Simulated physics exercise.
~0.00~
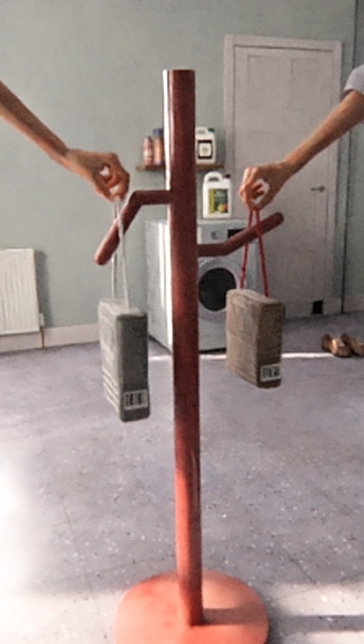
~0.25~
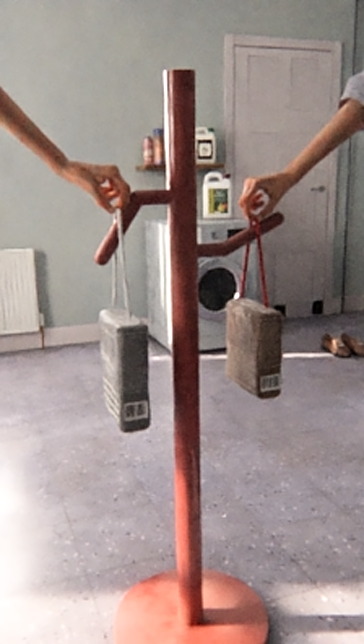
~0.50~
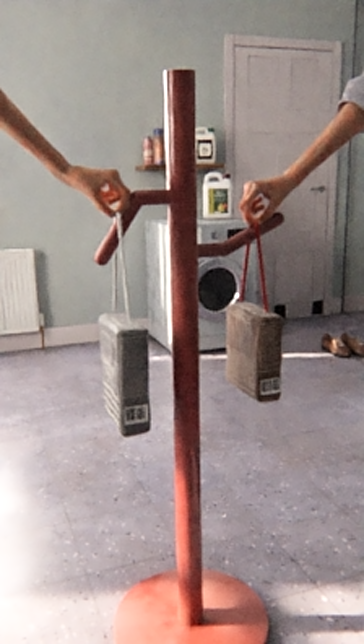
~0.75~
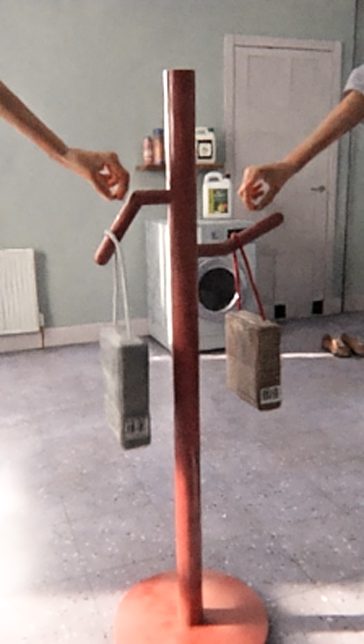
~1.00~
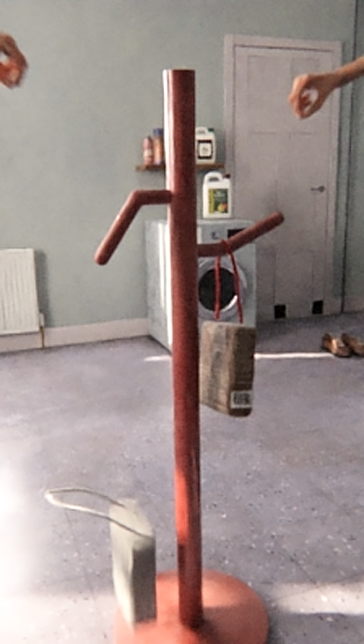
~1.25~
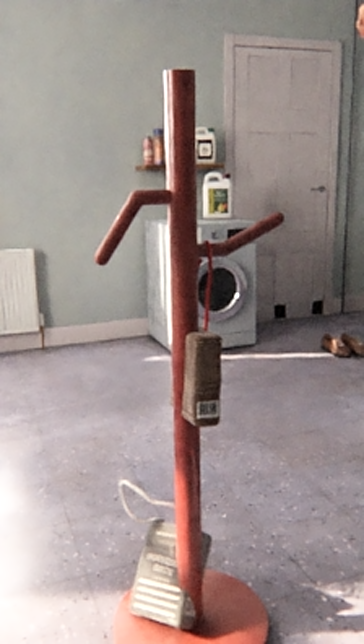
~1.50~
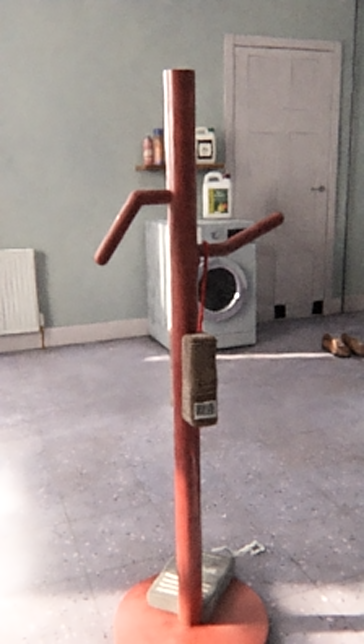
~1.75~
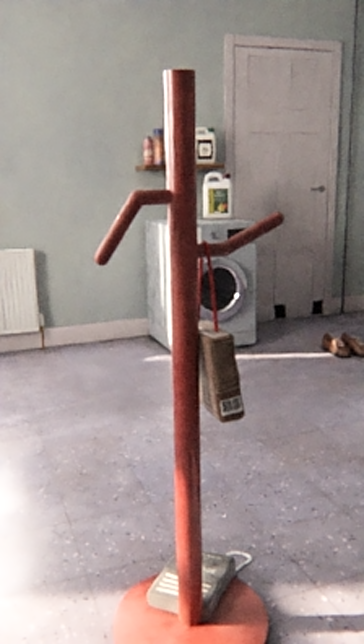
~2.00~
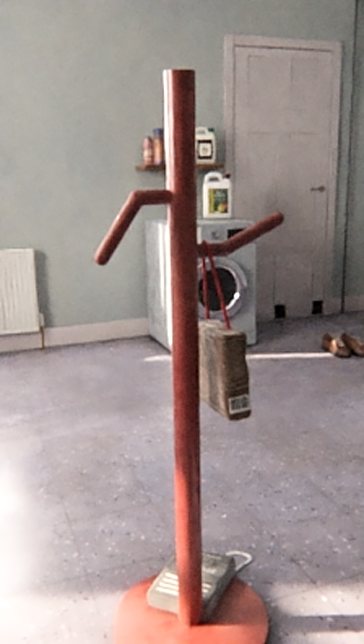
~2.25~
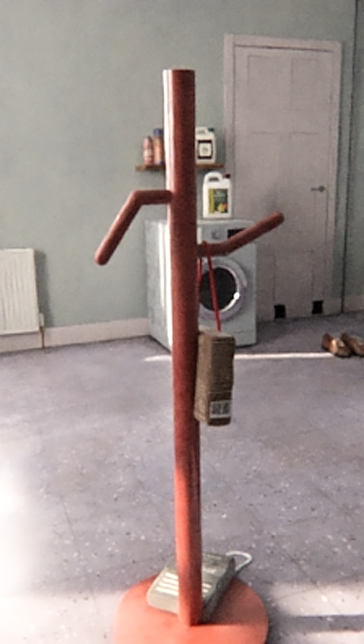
Two block-like bags, grey on the left and brown on the right, are lowered by their loops onto a red stand's pegs and released; the grey one drops and tips onto its side at the base, while the brown one slides inward and swings, still hanging.
